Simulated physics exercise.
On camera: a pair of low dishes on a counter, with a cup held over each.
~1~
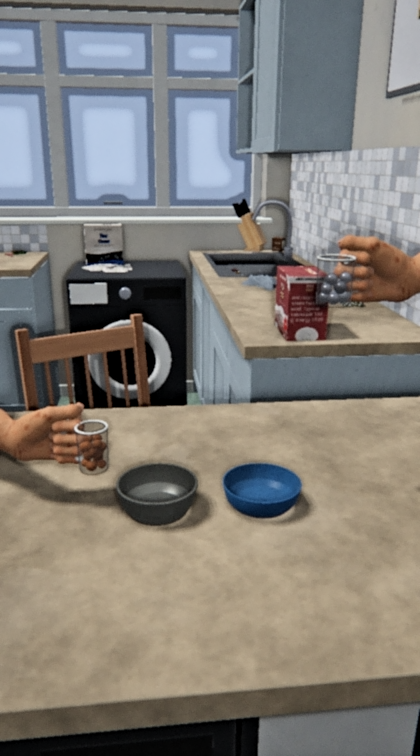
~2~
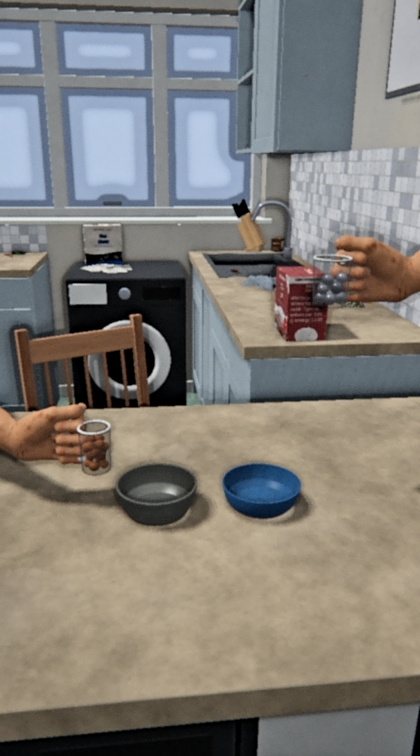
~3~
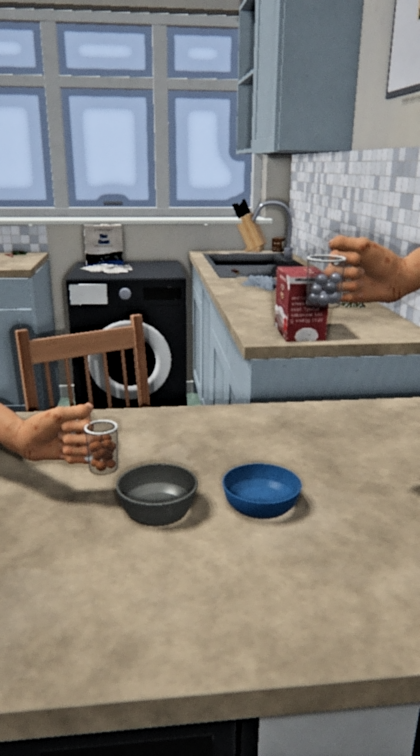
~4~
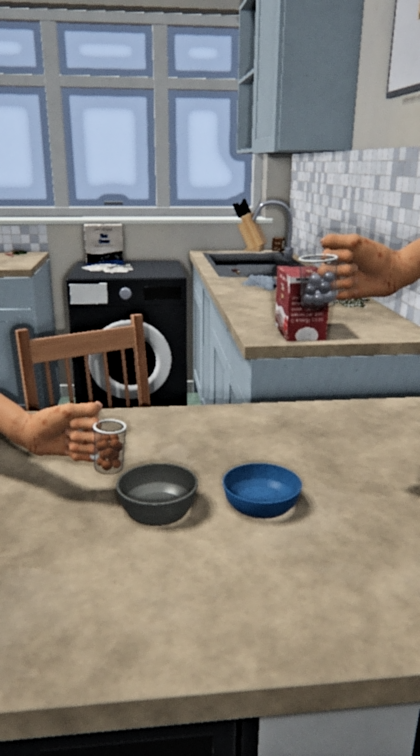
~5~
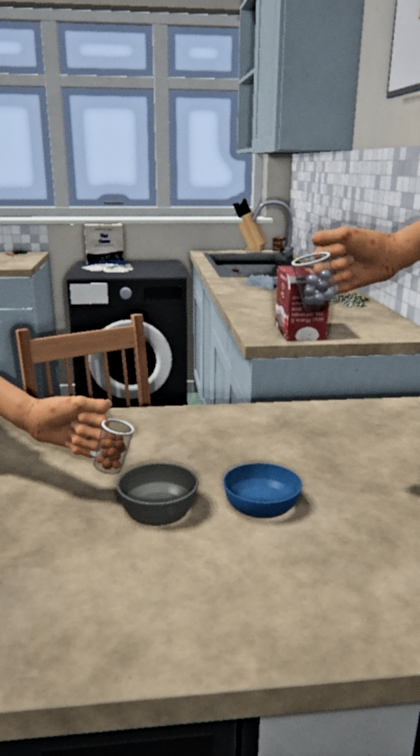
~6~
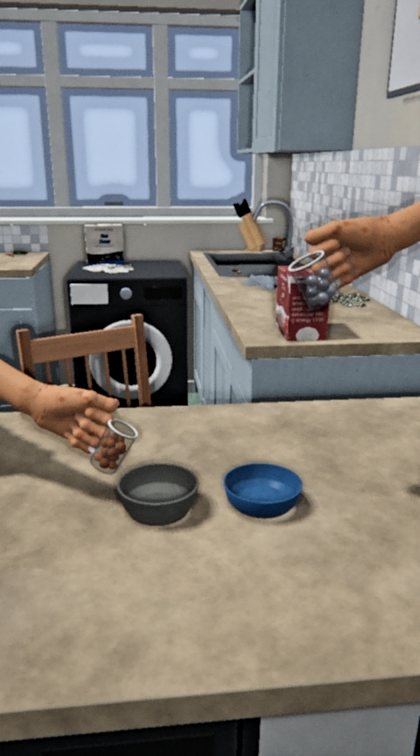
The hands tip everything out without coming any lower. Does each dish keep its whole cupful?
The left dish keeps them all; the right one loses some pieces.
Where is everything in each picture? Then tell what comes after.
In the first picture, left dish at (158, 506), empty; left cup at (93, 448), holding hazelnuts, just above its dish; right dish at (270, 505), empty; right cup at (335, 281), holding steel balls, high above its dish.
In the second picture, left cup at (95, 448), upright; right cup at (331, 282), upright.
In the third picture, left cup at (102, 448), upright; right cup at (325, 282), upright.
In the fourth picture, left cup at (109, 447), tipped 4°; right cup at (318, 282), tipped 4°.
In the fifth picture, left cup at (113, 447), tipped 16°; right cup at (316, 281), tipped 16°.
In the sixth picture, left dish at (159, 506); left cup at (113, 447), tipped 29°; right dish at (271, 506); right cup at (316, 281), tipped 29°.
Then, 0.25 s past the last view, left, all still in the cup; right, all still in the cup.
Then, 0.57 s past the last view, left, all still in the cup; right, all still in the cup.
Then, 0.91 s past the last view, left, nearly all still in the cup, a small part in the dish; right, about two thirds still in the cup, about a third in the air.
Finally, left, all in the dish, none outside the dish; right, about half in the dish, about half outside the dish.
